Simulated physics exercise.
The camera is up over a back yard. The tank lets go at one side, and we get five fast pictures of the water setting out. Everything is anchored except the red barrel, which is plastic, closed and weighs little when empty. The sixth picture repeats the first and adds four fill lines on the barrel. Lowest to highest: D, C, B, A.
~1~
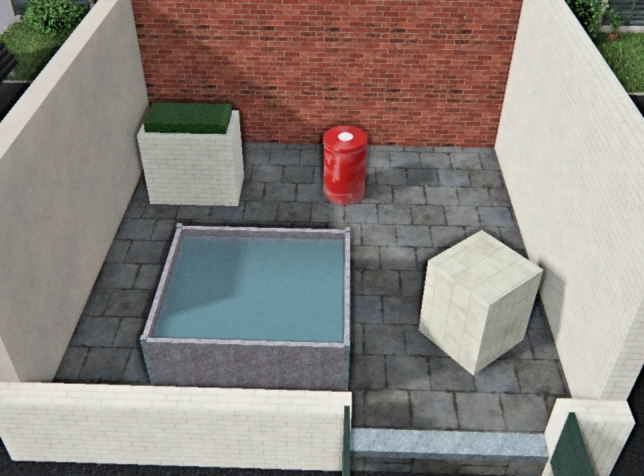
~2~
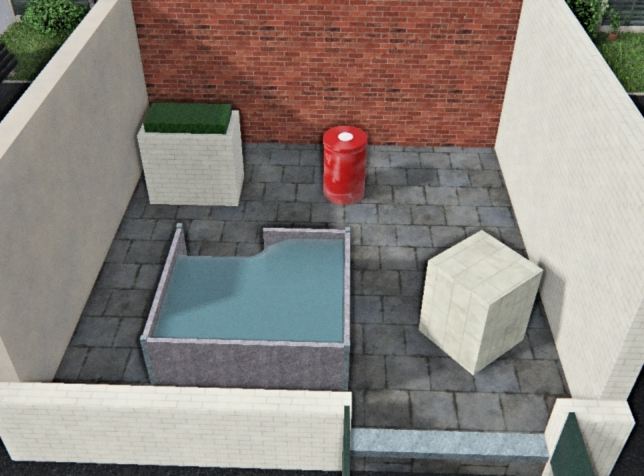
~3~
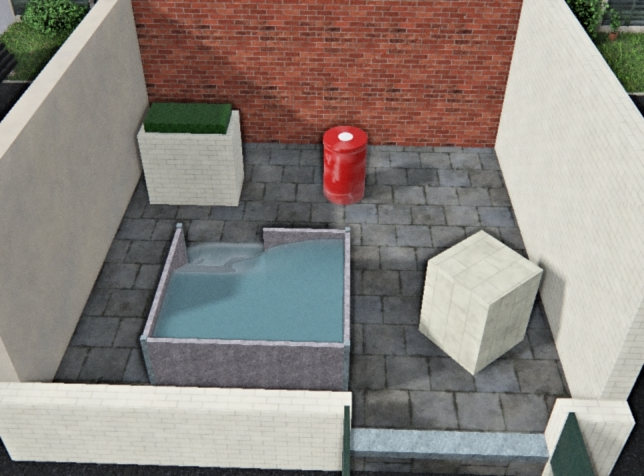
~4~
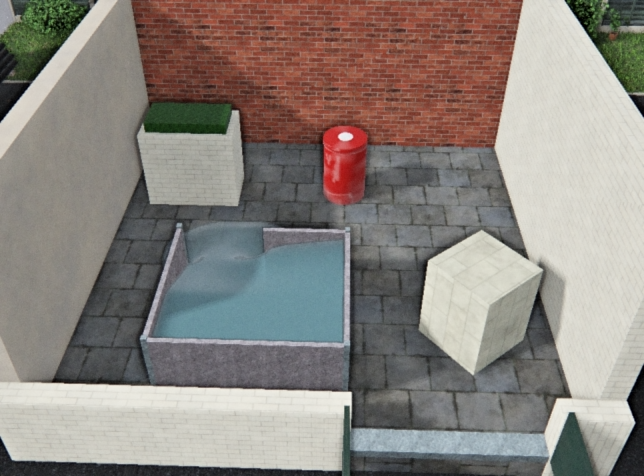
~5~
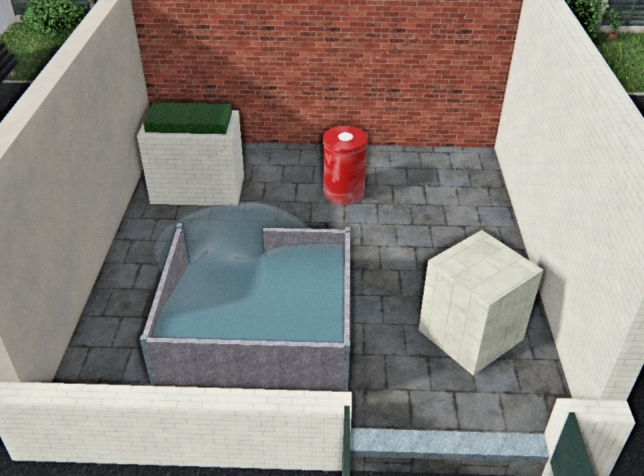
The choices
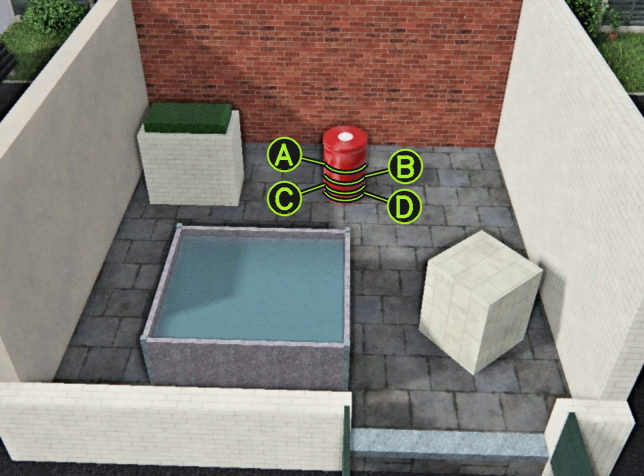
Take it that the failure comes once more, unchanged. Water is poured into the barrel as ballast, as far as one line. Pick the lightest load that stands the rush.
Line C.
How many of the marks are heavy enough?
Three.
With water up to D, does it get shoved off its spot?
Yes, it does.
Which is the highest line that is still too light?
Here it is line D.
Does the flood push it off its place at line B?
No, not at all.
On the marked copy, A at (345, 172); B at (344, 184); C at (344, 193); D at (344, 200); from the bottom up D, C, B, A.
With A, it does not move.
With B, it does not move.
With C, it does not move.
With D, it is pushed about 3 times its own width away.
